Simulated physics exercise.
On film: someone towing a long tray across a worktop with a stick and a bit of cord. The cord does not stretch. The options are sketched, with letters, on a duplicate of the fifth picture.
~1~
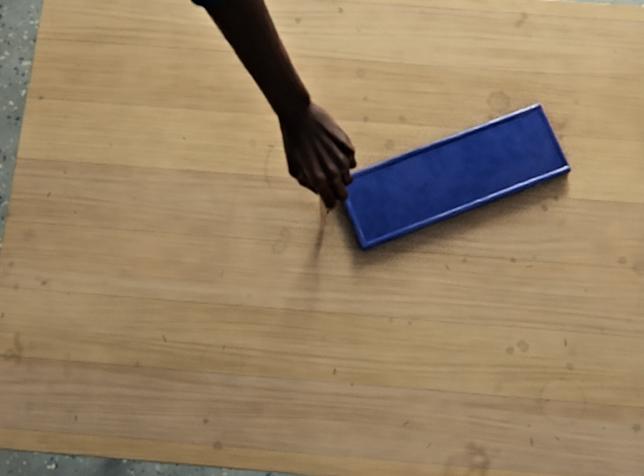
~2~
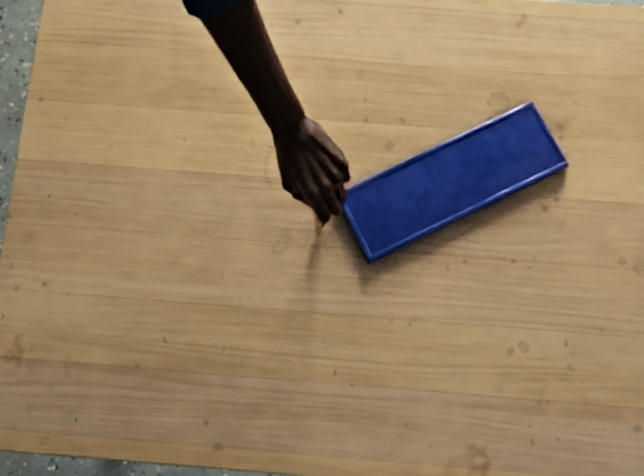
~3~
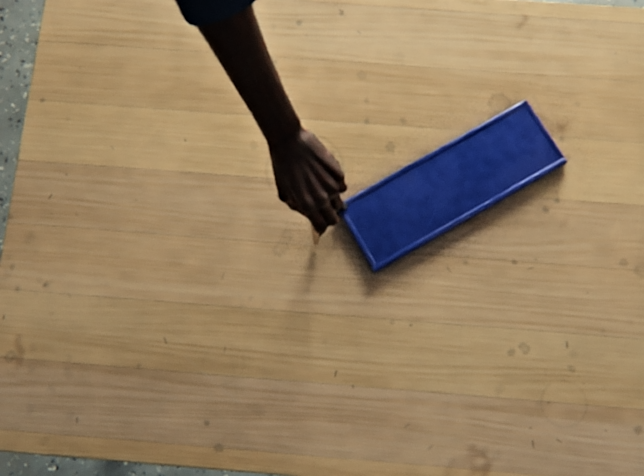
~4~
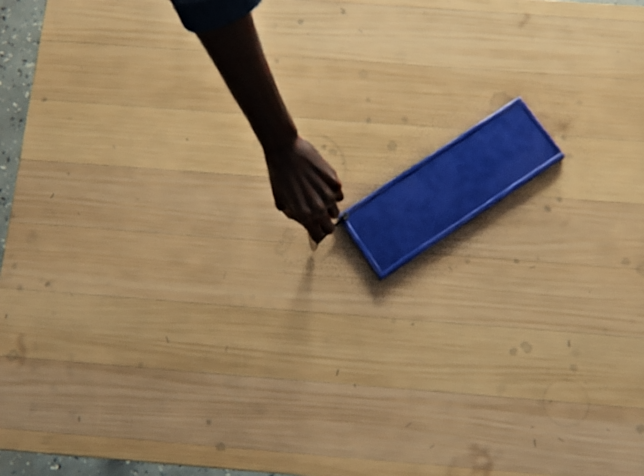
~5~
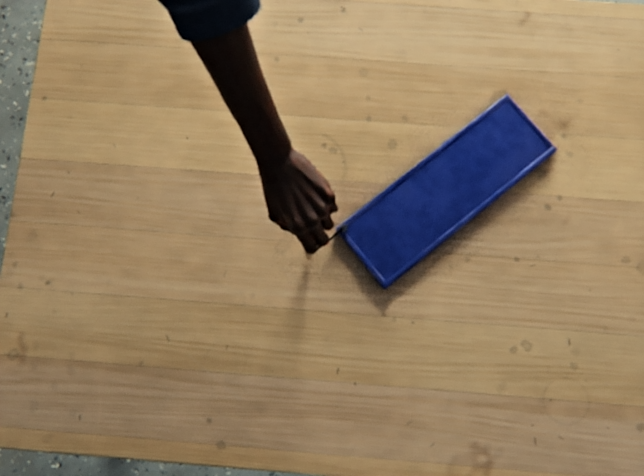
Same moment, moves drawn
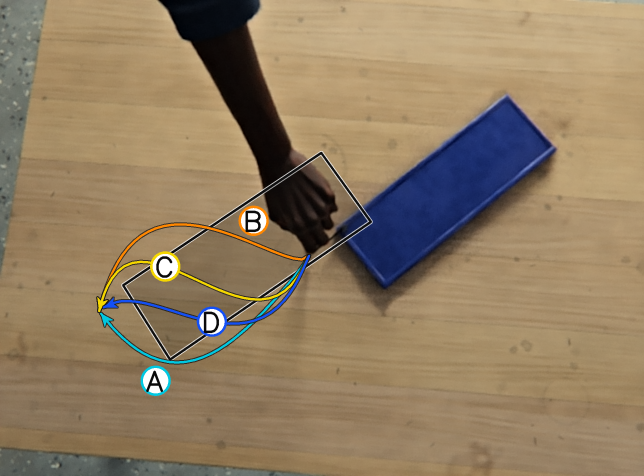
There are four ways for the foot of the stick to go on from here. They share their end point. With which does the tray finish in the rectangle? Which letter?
Path C puts it in the outline.
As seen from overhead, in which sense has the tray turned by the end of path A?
It turns clockwise.
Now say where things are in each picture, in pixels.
Blue tray (454, 175), in the first picture.
Blue tray (453, 180), in the second picture.
Blue tray (453, 184), in the third picture.
Blue tray (452, 186), in the fourth picture.
Blue tray (448, 189), in the fifth picture.
On the copy, A from (309, 256) via (211, 353) to (101, 314); B from (309, 256) via (181, 224) to (99, 311); C from (309, 256) via (196, 279) to (99, 311); D from (309, 256) via (220, 323) to (104, 307); the outline at (248, 253).
On C. First, foot of the stick (236, 296), middle of the tray (379, 230).
Then, foot of the stick (152, 263), middle of the tray (309, 240).
Finally, foot of the stick (100, 311), middle of the tray (249, 255); it lies in the outline.
By contrast, A leaves its middle at (257, 289); B leaves its middle at (242, 238); D leaves its middle at (256, 272).
